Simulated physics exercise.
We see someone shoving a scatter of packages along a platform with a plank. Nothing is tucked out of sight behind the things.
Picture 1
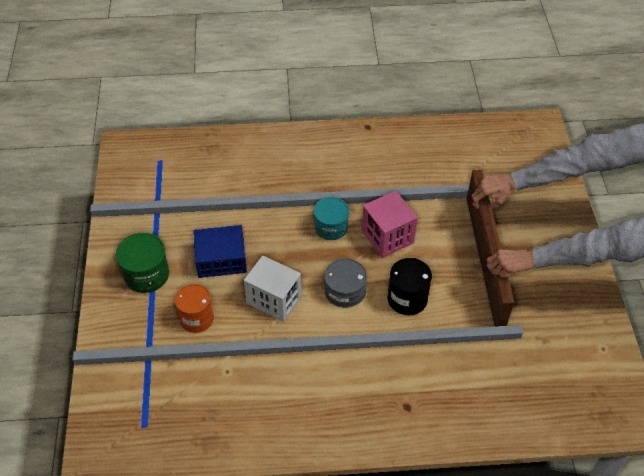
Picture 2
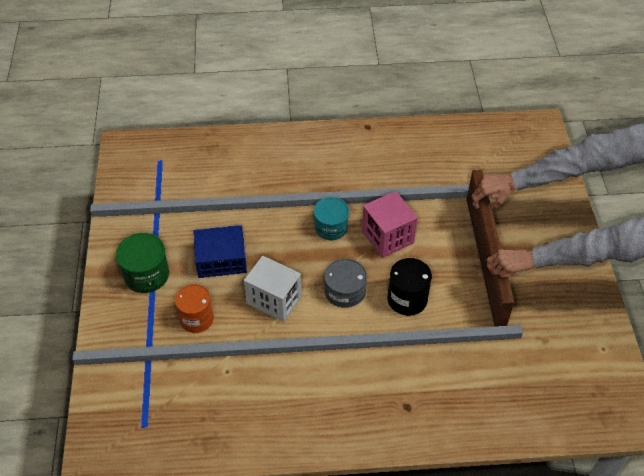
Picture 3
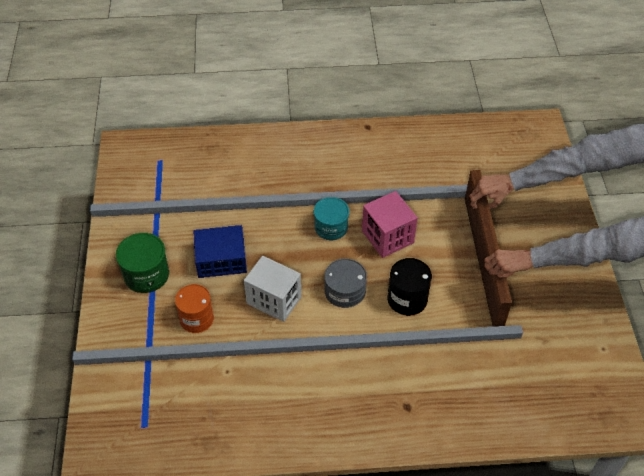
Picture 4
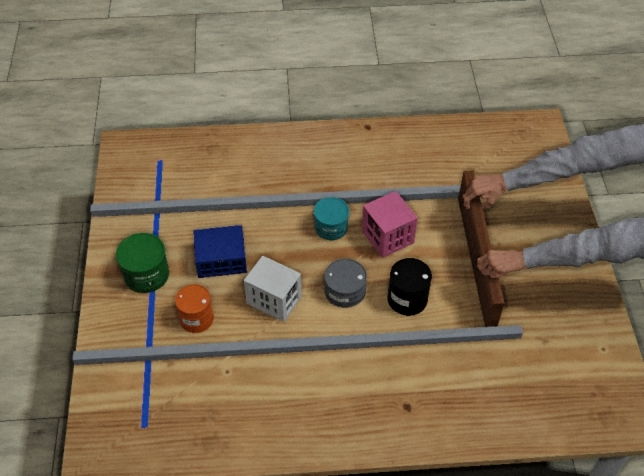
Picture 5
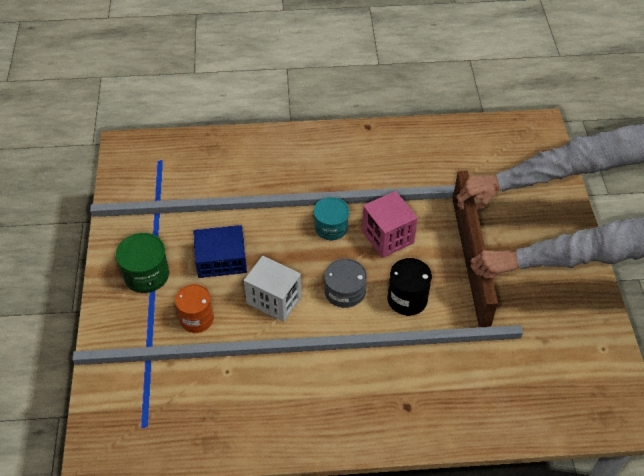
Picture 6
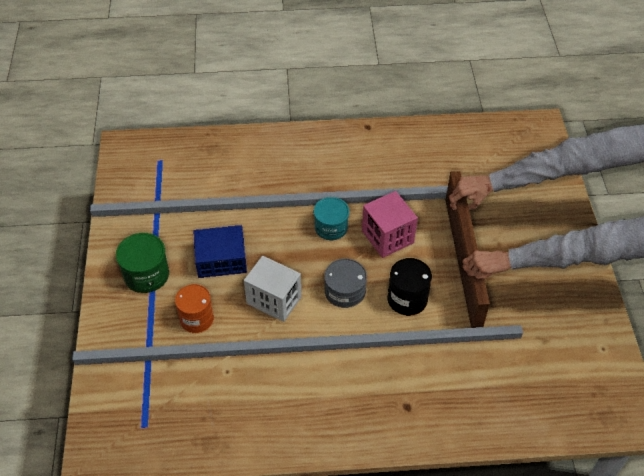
The clip opens on a wooden table where two hands hold a brown plank upright between two gray rails, to the right of scattered colorful canisters and crates. The hands then slide the plank a short way left toward the black canister and pink crate, while the objects stay still.
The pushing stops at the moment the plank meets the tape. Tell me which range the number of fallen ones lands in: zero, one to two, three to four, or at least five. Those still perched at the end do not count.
I expect only one or two to drop off the edge.
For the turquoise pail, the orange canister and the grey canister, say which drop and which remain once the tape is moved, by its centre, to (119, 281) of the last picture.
The turquoise pail is gone; the orange canister is gone; and the grey canister keeps its place.
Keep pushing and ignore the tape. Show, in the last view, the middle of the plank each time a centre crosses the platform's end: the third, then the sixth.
Around (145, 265); afterwards around (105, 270).
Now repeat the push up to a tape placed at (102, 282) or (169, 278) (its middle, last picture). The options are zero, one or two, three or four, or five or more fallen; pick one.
First tape: More than four; second tape: One to two.
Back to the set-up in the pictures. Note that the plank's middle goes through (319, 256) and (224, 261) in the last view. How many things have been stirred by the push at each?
Counts: 5, 8.
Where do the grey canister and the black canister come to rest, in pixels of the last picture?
About (131, 272), and about (128, 302).
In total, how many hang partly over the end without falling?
The number is 3.
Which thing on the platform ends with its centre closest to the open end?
The blue crate.
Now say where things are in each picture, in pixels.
In the first frame, green pail (143, 263); orange canister (195, 309); blue crate (220, 251); plank (489, 247); tape (153, 279).
In the second frame, orange canister (195, 309); plank (489, 247).
In the third frame, blue crate (220, 251); black canister (409, 287).
In the fourth frame, green pail (143, 263); white crate (273, 289).
In the fifth frame, orange canister (195, 309); turquoise pail (331, 219).
In the sixth frame, green pail (143, 263); orange canister (195, 309); blue crate (220, 251); plank (466, 248); tape (153, 279).
Early on, none off yet; green pail at rest near (143, 263); orange canister at rest near (195, 309); blue crate at rest near (220, 251).
Finally, the number that fall off is one or two; lost, green pail.
